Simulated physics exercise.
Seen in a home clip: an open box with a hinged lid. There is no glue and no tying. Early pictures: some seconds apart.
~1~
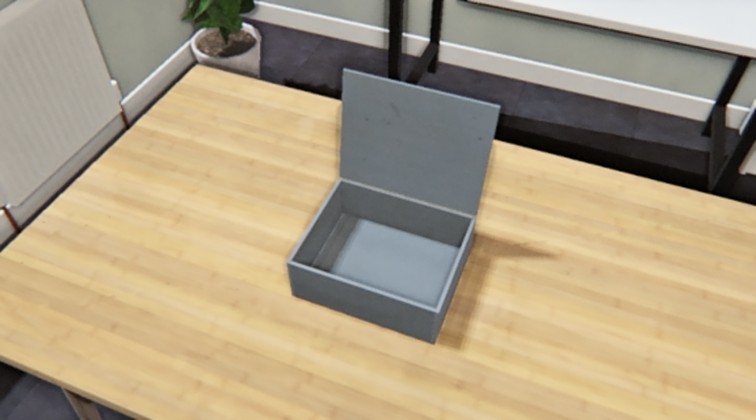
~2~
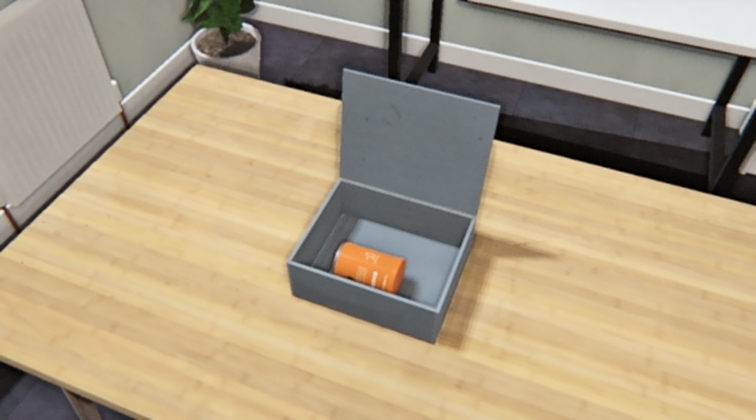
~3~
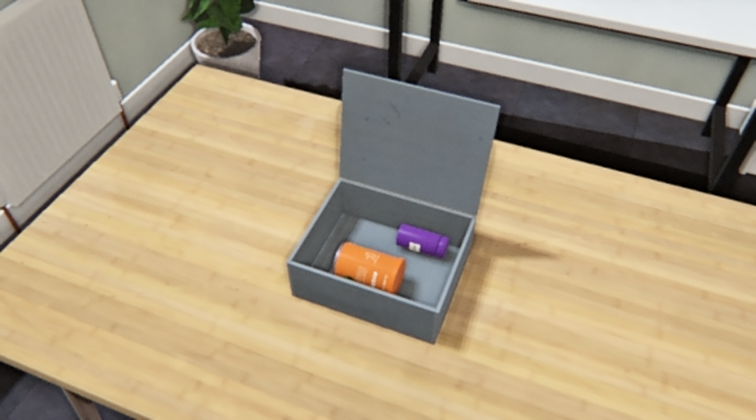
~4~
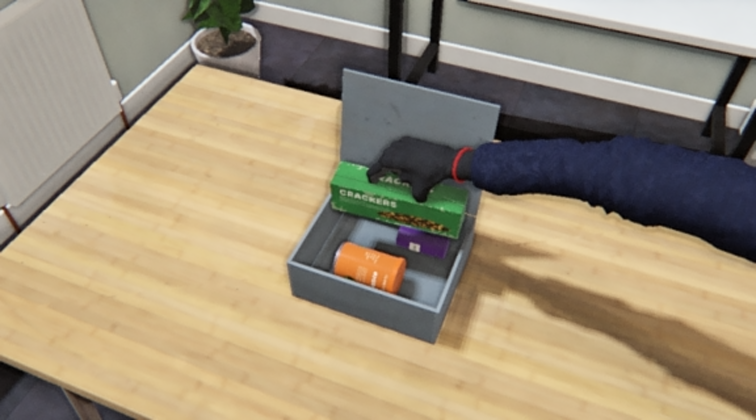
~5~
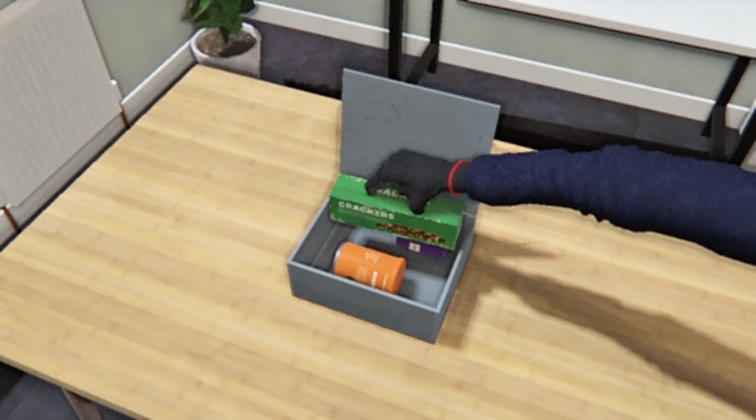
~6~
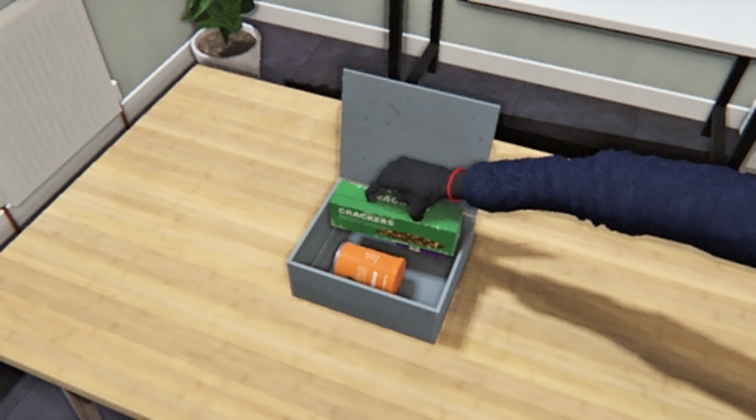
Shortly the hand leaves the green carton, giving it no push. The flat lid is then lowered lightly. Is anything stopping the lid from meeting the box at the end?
No: The lid is fully lowered.
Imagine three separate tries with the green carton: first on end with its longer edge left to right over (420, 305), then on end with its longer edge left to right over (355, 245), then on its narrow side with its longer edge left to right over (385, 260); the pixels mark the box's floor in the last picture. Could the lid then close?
On the first attempt the lid can't come down, on the second it can't come down, and on the third it drops into place.
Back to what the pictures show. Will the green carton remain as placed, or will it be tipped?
After all that, it finishes out of line.
Then, 1.10 s later than the last frame, lid starting down; green carton on its side near (382, 258); orange tin moved a little.
Then, 1.80 s later than the last frame, lid 33° above the rim; green carton on its side near (382, 258); orange tin moved a little.
When it is over, lid shut; lying over in the box, green carton; the other 2 as before. End places, in pixels of the last picture, green carton near (382, 258).
